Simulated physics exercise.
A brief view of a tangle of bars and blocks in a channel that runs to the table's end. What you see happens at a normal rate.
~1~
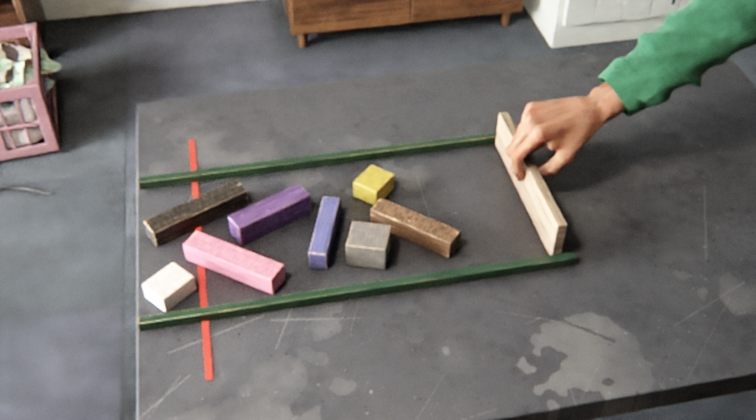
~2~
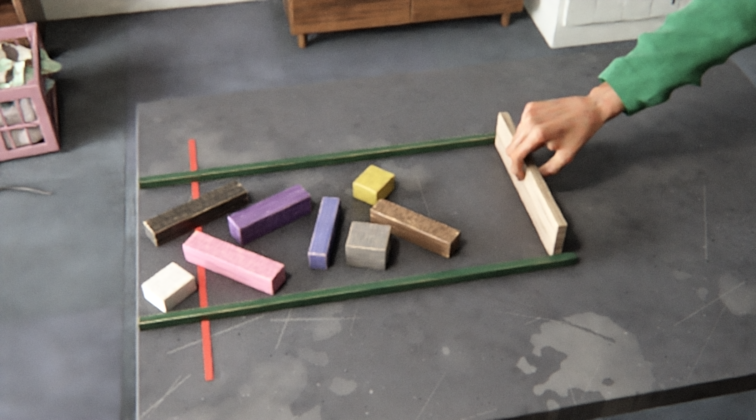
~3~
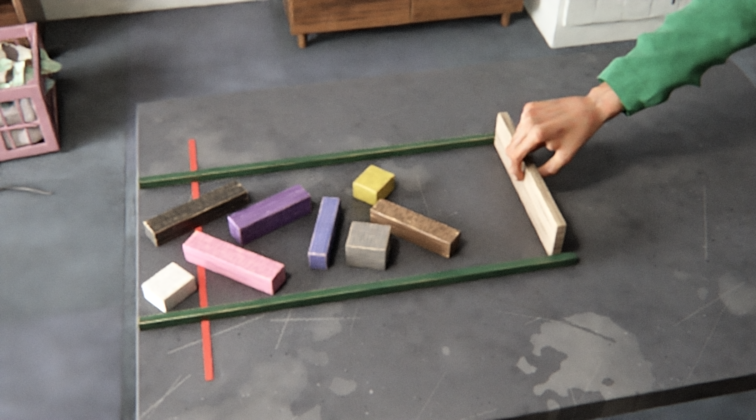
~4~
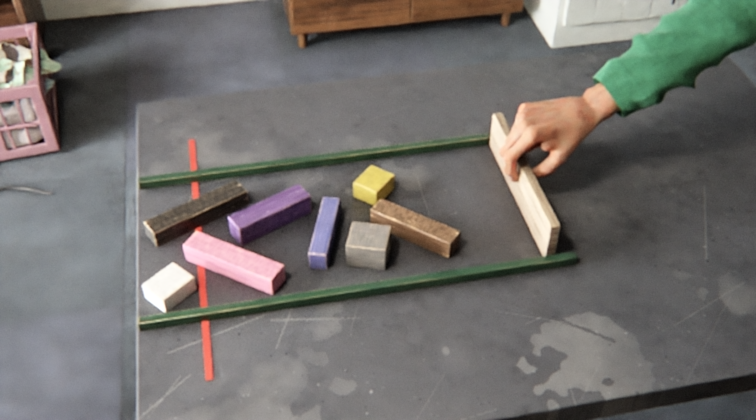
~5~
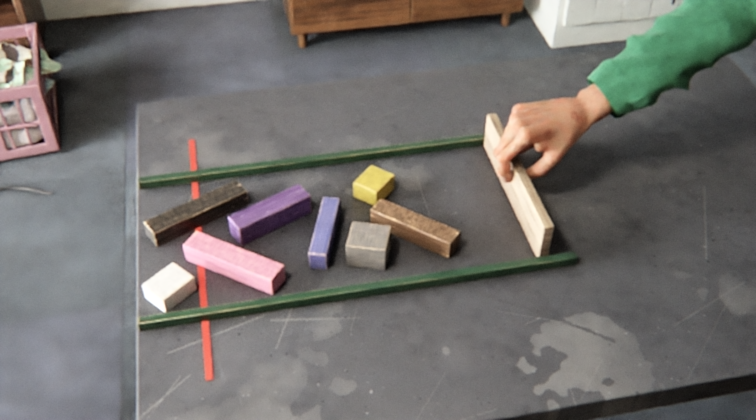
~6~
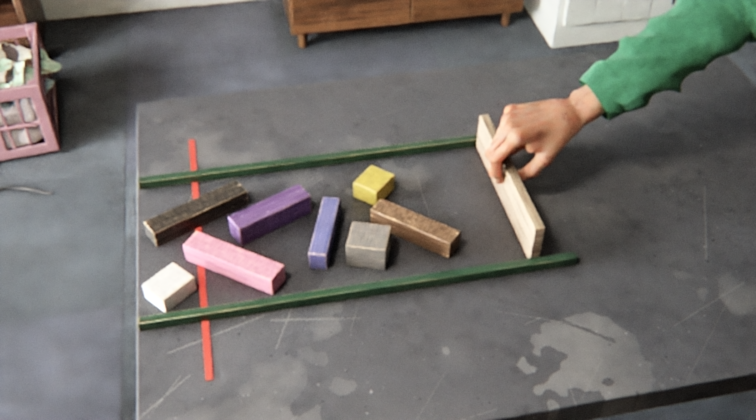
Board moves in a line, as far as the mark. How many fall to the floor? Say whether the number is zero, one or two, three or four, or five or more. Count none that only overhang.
The number is three or four.
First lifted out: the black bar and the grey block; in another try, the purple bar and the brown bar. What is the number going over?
You'd get 2 in the first case and 3 in the second one.
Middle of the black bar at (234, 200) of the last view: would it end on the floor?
I reckon from there it drops down.
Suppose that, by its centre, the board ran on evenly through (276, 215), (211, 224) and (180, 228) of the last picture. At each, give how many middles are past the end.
0, 3 and 5.
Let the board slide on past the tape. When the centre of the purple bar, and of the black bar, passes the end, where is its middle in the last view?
Around (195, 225), then around (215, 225).
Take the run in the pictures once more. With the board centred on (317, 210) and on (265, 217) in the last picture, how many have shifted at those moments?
Moved so far: 6, later 8.
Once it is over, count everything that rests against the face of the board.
Number in contact with it: 2.
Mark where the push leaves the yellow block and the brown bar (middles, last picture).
The first near (181, 195), the second near (188, 248).
Early on, none off yet; white block at rest near (170, 287); black bar at rest near (198, 212); pink bar at rest near (234, 263).
Finally, the number that fall off is three or four; lost, pink bar, black bar and white block.
